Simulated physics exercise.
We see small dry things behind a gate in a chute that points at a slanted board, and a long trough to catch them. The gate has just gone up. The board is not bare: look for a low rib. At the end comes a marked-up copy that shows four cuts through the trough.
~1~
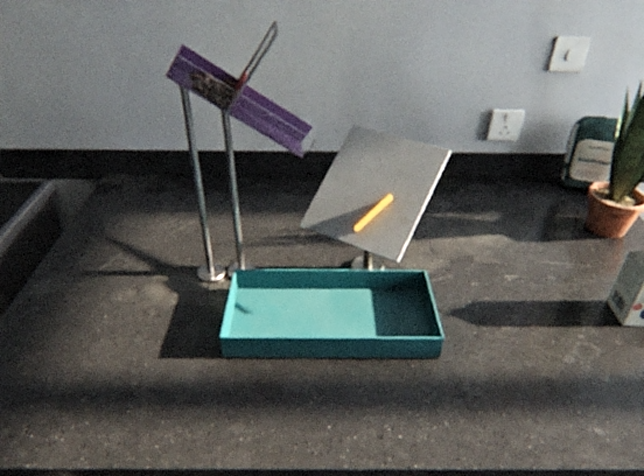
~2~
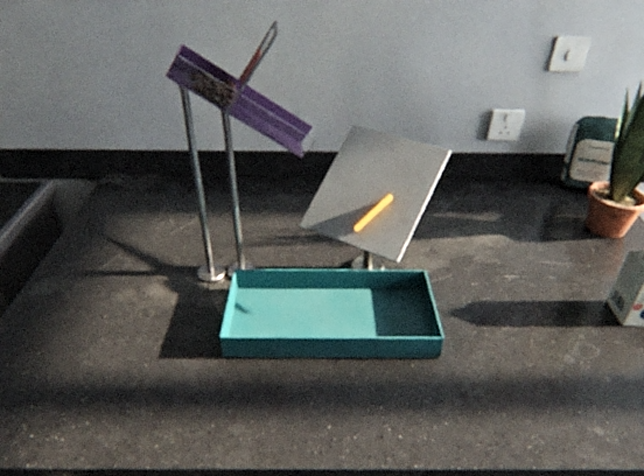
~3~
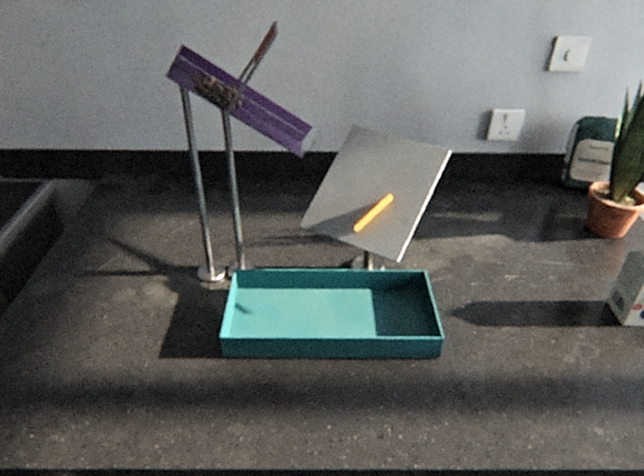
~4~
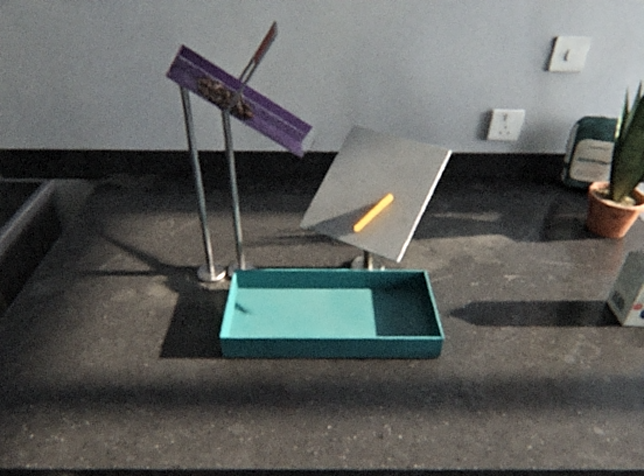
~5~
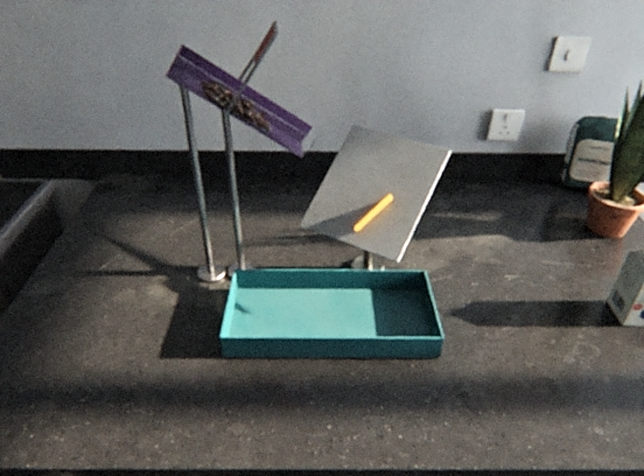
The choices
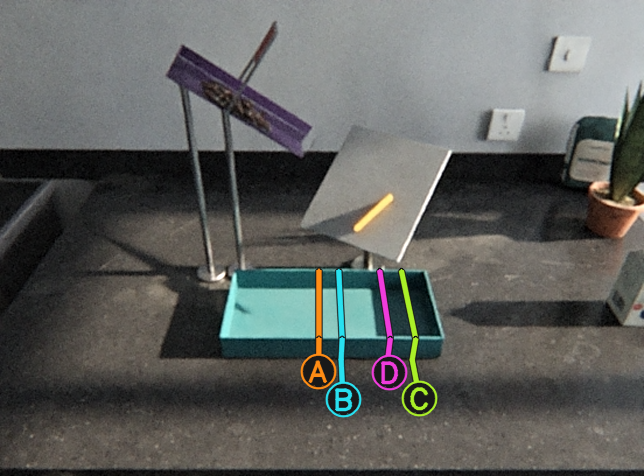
On a dark countertop, a small gate stood raised over a sloping purple chute, and a clump of little brown pieces slid down rightward, spreading out about halfway along, above an empty teal tray.
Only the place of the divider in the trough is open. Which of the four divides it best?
Choose A.
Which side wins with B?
Left.
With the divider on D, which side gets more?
Left.
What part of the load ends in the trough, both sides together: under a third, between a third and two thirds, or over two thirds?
Over two thirds.
On the marked copy, line A crosses the front rim at (318, 337); line B crosses the front rim at (342, 337); line C crosses the front rim at (415, 338); line D crosses the front rim at (390, 338).
Choosing A, of what is caught, about half on the left of the divider, about half on the right.
Choosing B, of what is caught, nearly all on the left of the divider, a small part on the right.
Choosing C, of what is caught, all on the left of the divider, none on the right.
Choosing D, of what is caught, all on the left of the divider, none on the right.
